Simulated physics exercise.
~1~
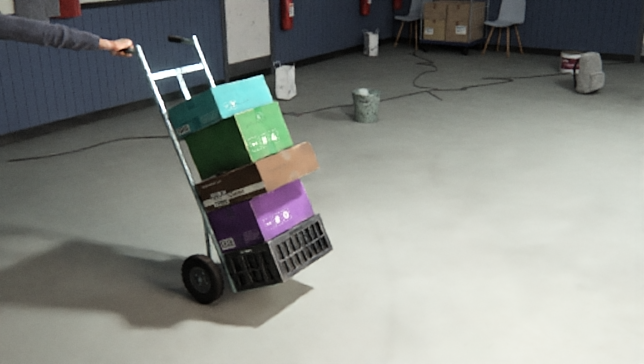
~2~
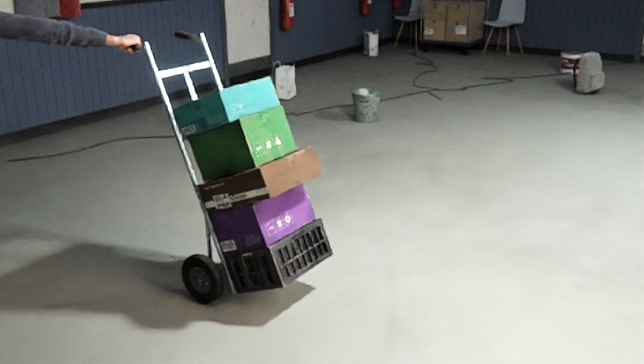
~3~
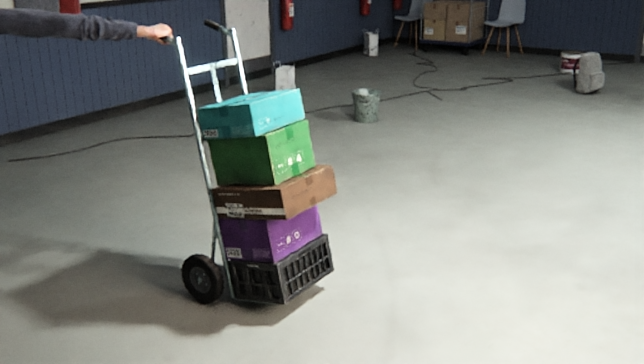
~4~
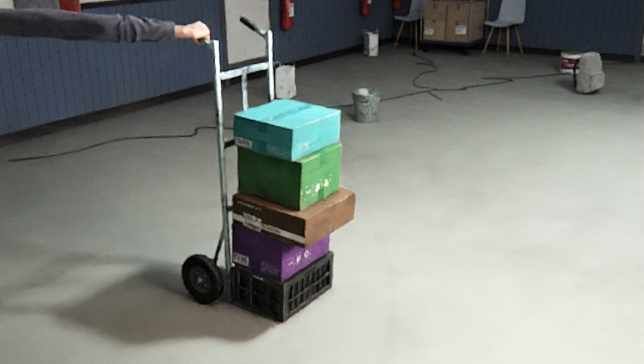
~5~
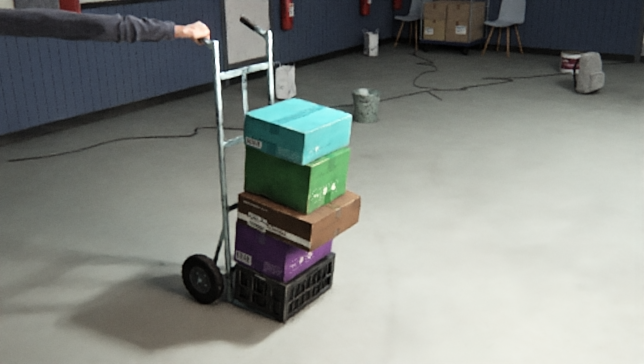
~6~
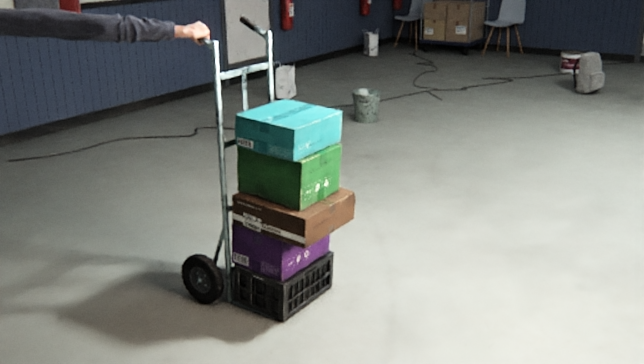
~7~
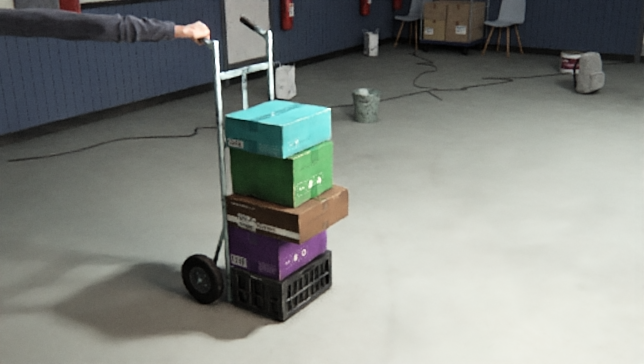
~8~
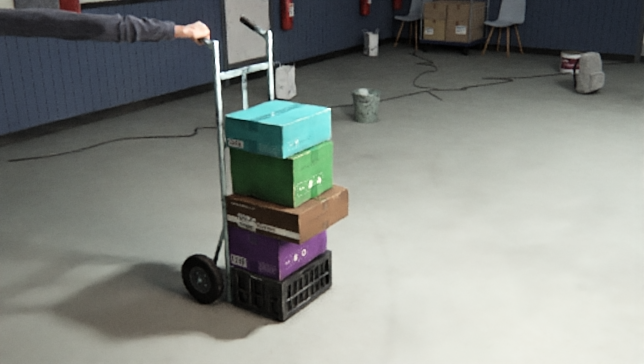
A hand on an outstretched arm at the upper left grips a sack truck on a pale grey floor, seen from slightly above by a still camera. Blue panelled walls, a bucket, cables and chairs stand behind. The tilted truck carries a black crate at the bottom, then a purple box, a brown parcel, a green box and a turquoise box on top. The hand pushes the truck upright, and the load swings down with it. The boxes twist slightly one way and back as it stops. The truck ends standing upright, still held, with the stack intact.
